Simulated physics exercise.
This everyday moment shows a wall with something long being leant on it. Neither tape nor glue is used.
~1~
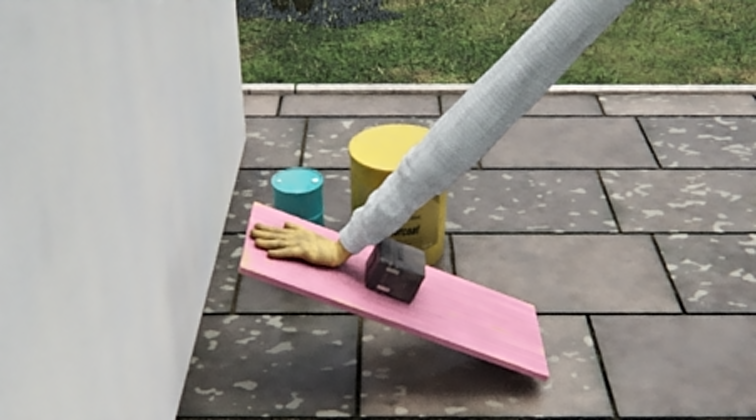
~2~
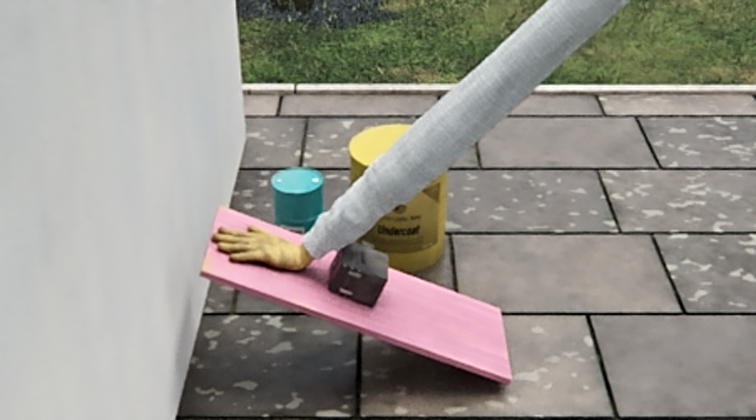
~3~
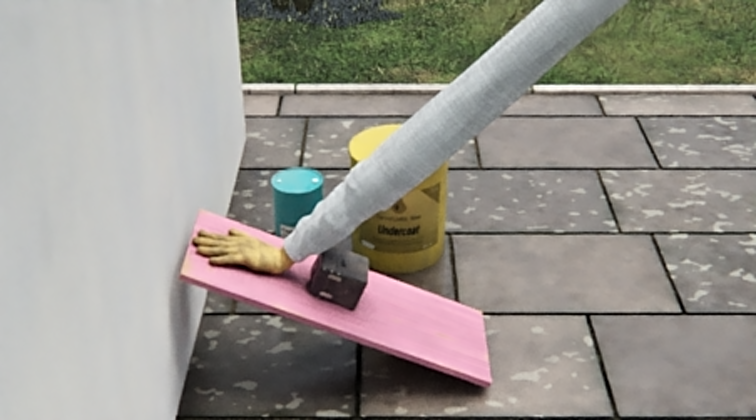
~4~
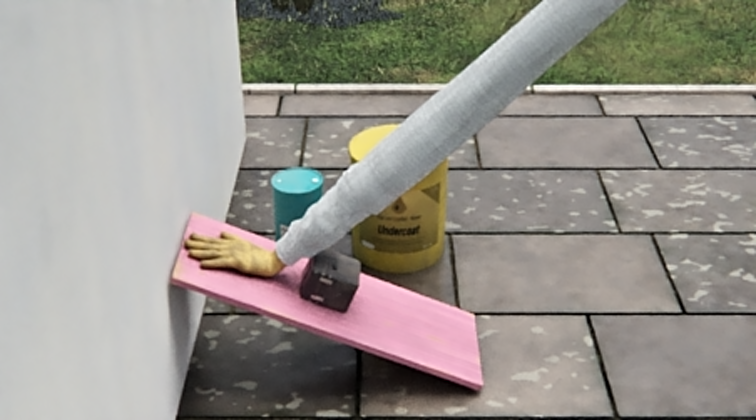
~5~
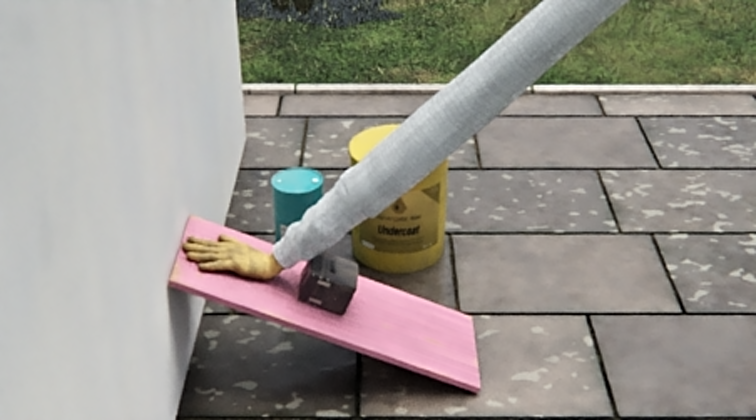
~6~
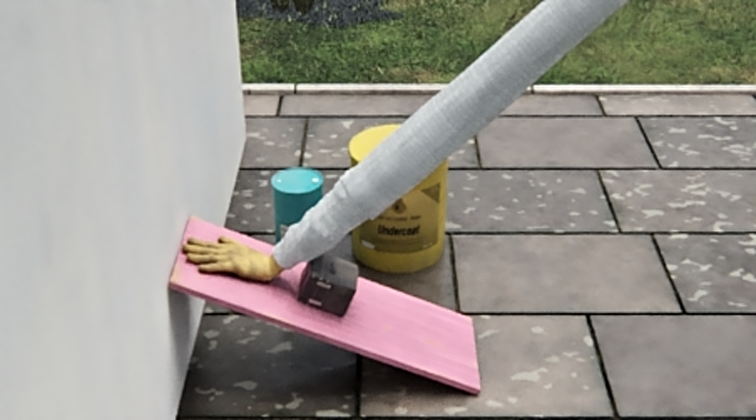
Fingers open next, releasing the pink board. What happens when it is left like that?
It fails to stand.
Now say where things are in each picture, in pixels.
On its way; pink board (398, 290), in the first frame.
On its way; pink board (362, 294); yellow pail (399, 198), in the second frame.
On its way; pink board (342, 297); yellow pail (399, 198), in the third frame.
On its way; pink board (334, 300); yellow pail (399, 198), in the fourth frame.
Leant on the wall, still held; pink board (332, 302); yellow pail (399, 198), in the fifth frame.
Leant on the wall, still held; pink board (331, 304); yellow pail (399, 198), in the sixth frame.
Then, 0.30 s later than the last frame, pink board sunk by 8° near (340, 320).
Then, 0.40 s later than the last frame, pink board sunk by 23° near (347, 352).
Then, 0.50 s later than the last frame, pink board sunk by 24° near (347, 351).
When it is over, moved from the start, pink board; the other 2 as before. End places, in pixels of the last picture, pink board near (347, 354). The board slips out.
